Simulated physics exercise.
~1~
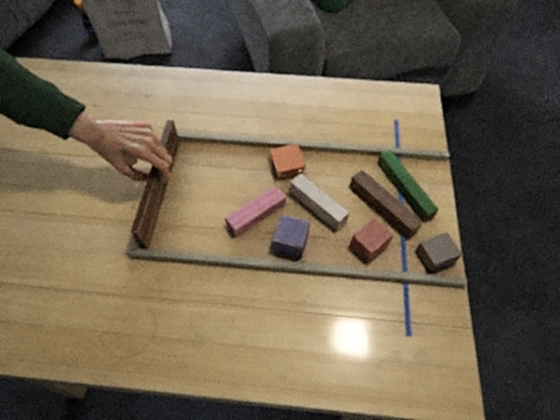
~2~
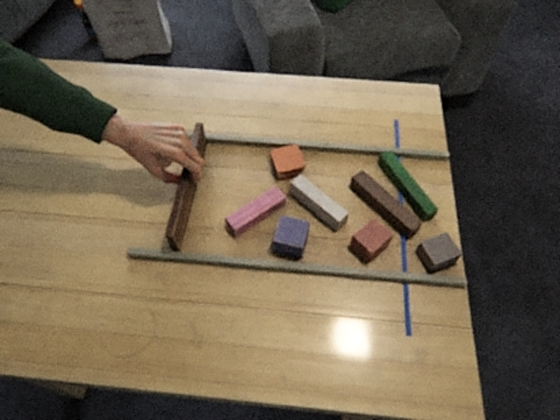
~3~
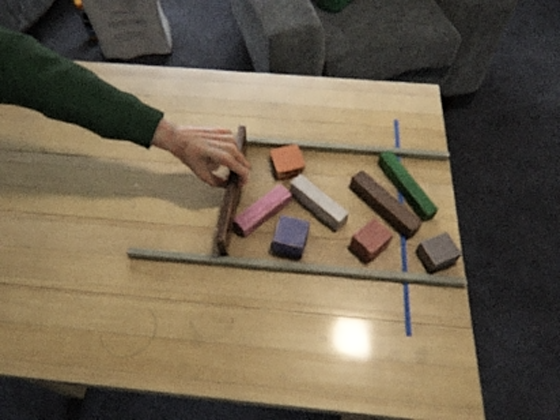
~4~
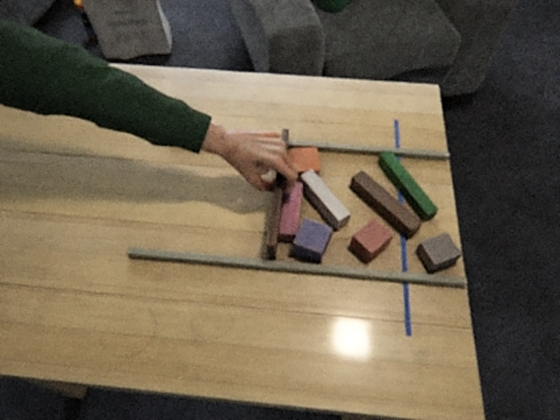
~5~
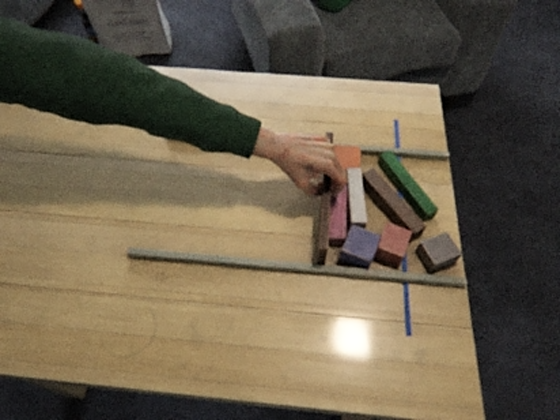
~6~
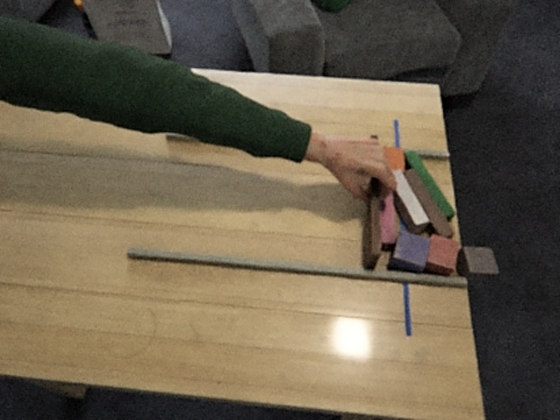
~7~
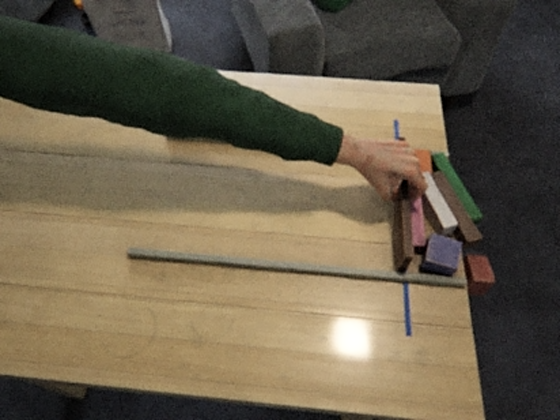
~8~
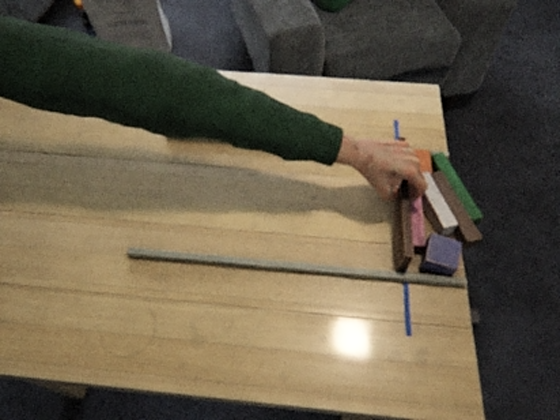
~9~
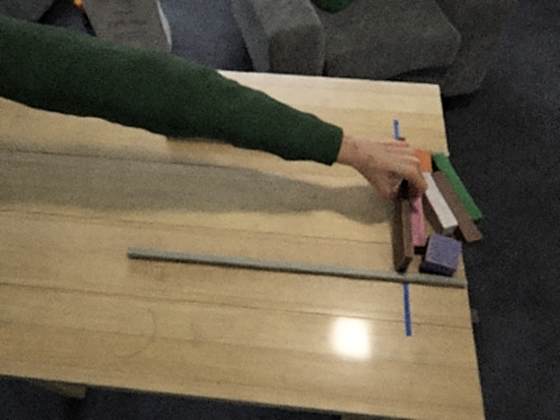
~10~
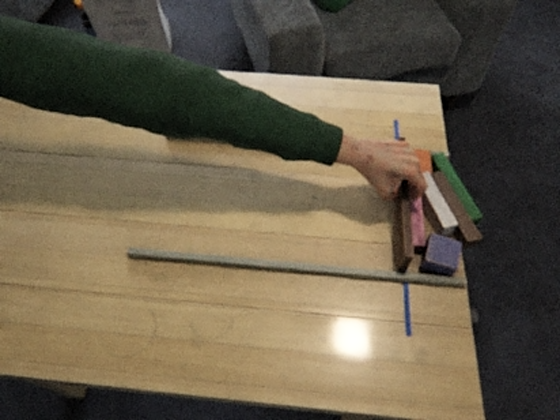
A hand in a green sleeve pushed a brown board to the right across a wooden table, bunching colourful sticks and blocks together. The grey block and then the red one dropped off the edge, and the board stopped by the blue tape.
